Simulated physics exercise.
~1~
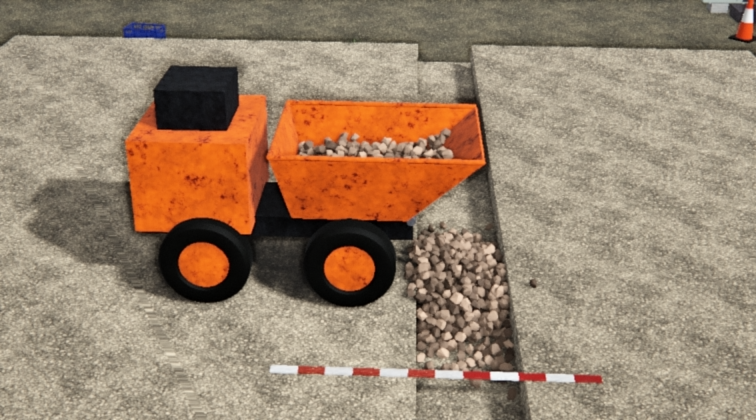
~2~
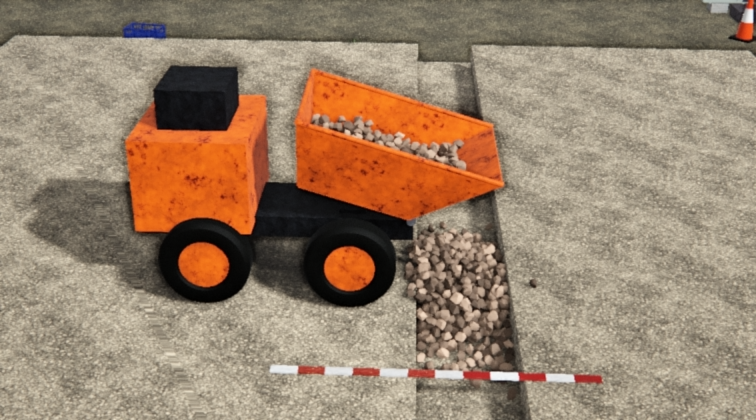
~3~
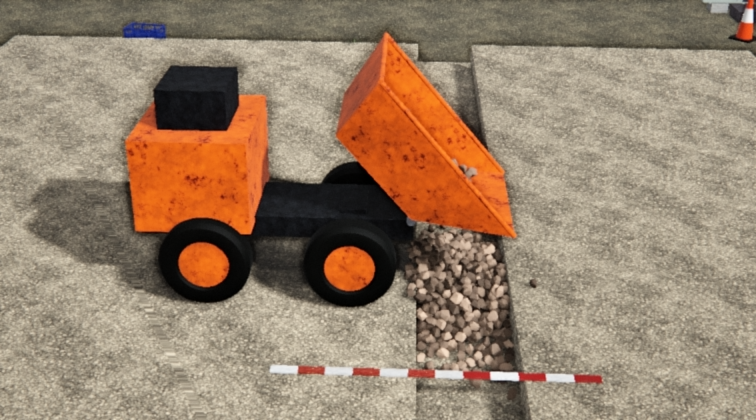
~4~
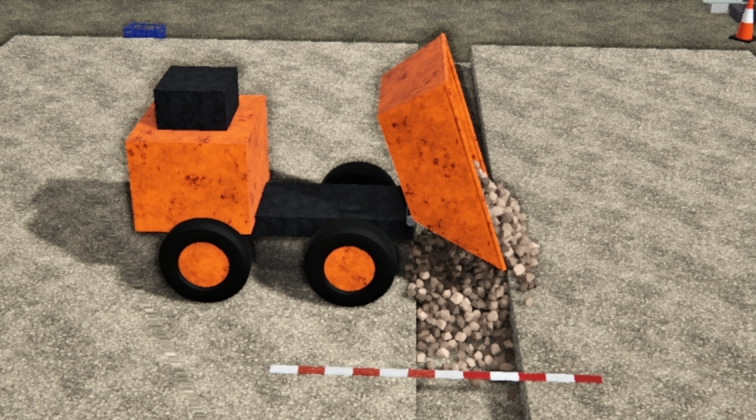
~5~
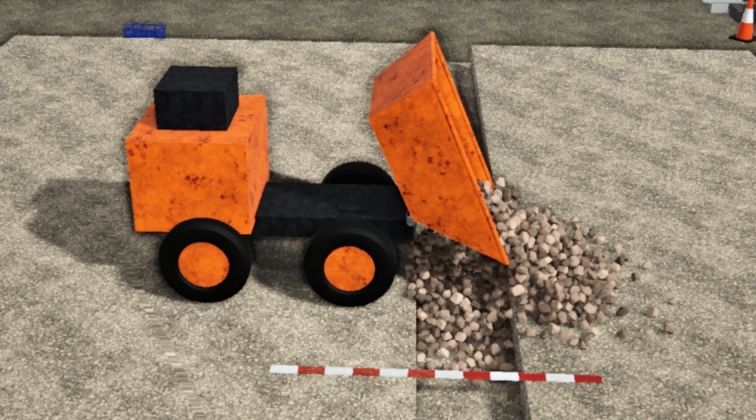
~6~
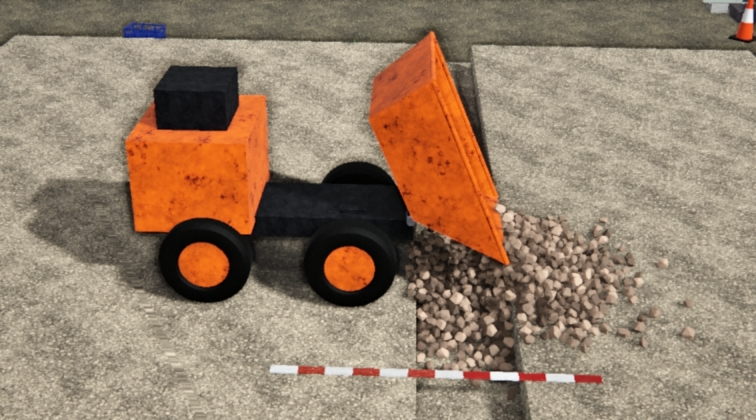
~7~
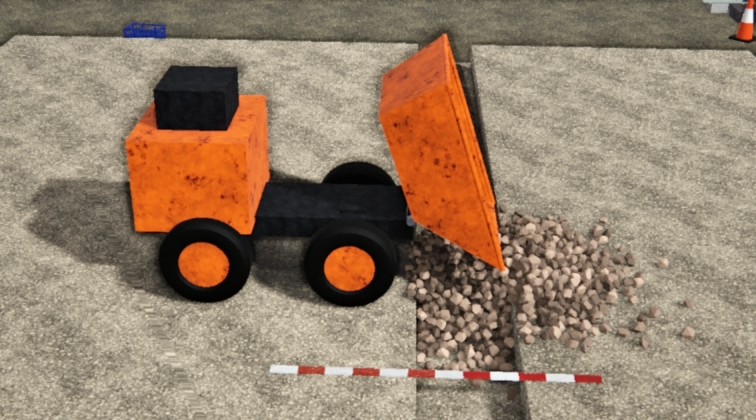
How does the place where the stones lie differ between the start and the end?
At first the stones are partly in the dumper's skip and partly in the trench below its rear end. By the end they lie further right and lower overall, heaped in the trench and spread over the ground to its right.
